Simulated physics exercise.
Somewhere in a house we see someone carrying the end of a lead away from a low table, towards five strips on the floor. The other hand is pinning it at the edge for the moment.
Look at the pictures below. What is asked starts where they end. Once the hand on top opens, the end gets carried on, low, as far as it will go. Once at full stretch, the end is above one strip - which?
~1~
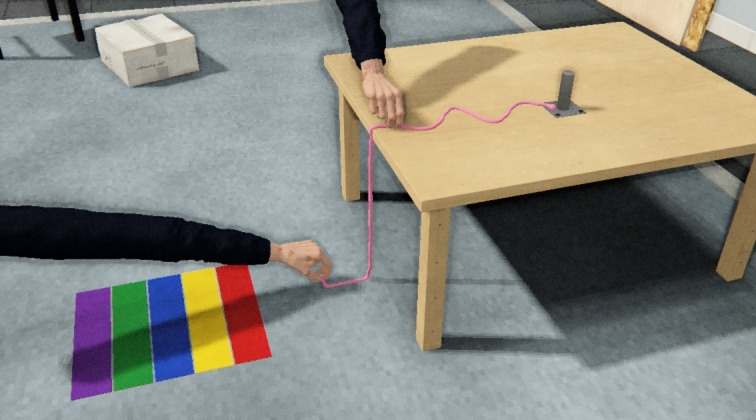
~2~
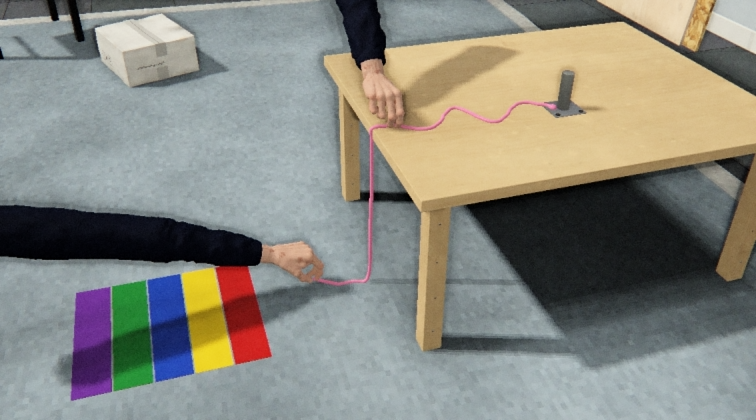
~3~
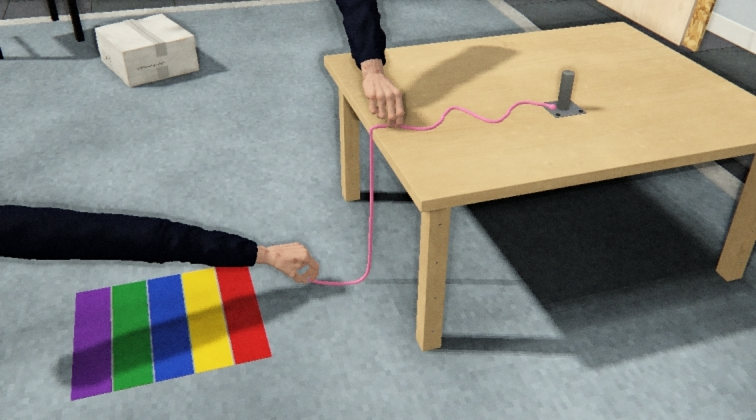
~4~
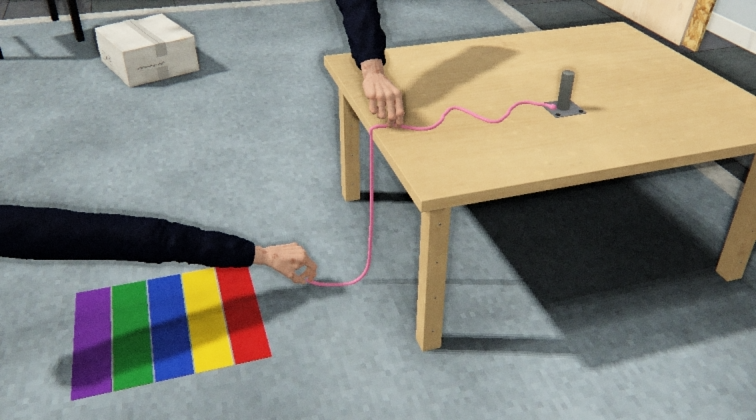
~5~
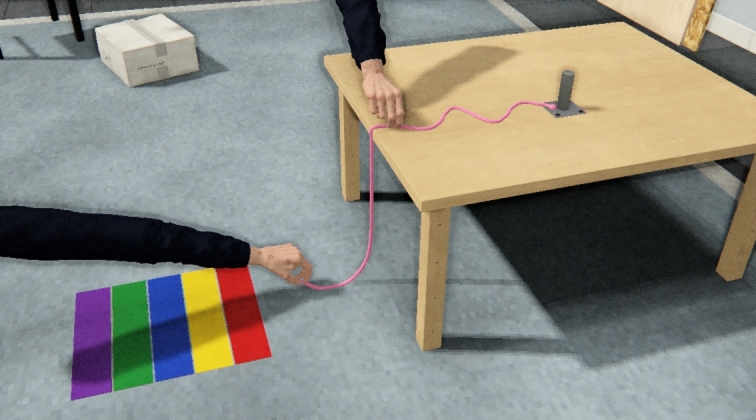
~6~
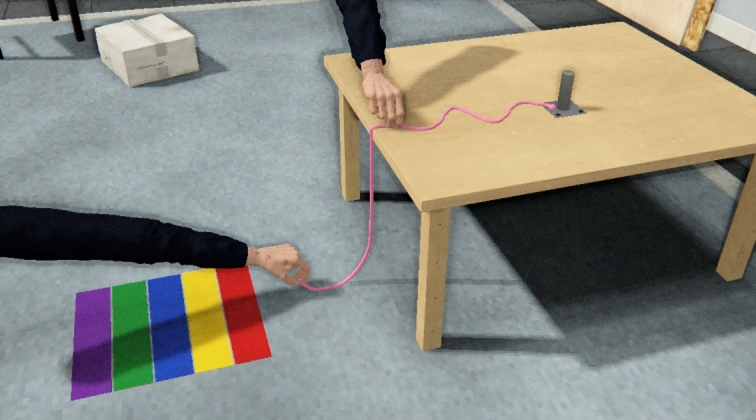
The end stops over the green strip.
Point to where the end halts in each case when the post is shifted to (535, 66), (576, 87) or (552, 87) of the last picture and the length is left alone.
You'd find it around (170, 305), then (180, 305), and finally (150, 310).
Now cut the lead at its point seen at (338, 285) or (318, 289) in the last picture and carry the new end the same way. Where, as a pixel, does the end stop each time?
In turn, around (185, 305) and around (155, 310).
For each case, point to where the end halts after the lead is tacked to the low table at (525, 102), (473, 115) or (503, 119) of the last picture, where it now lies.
Approximately at (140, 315), at (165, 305) and at (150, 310), in that order.
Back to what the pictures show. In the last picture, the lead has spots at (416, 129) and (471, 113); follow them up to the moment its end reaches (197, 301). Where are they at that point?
(370, 153) and (441, 123).
Soon after, end near (197, 301); over yellow.
Then, end near (152, 310); over blue.
At full stretch, end near (124, 316); over green. The green one.
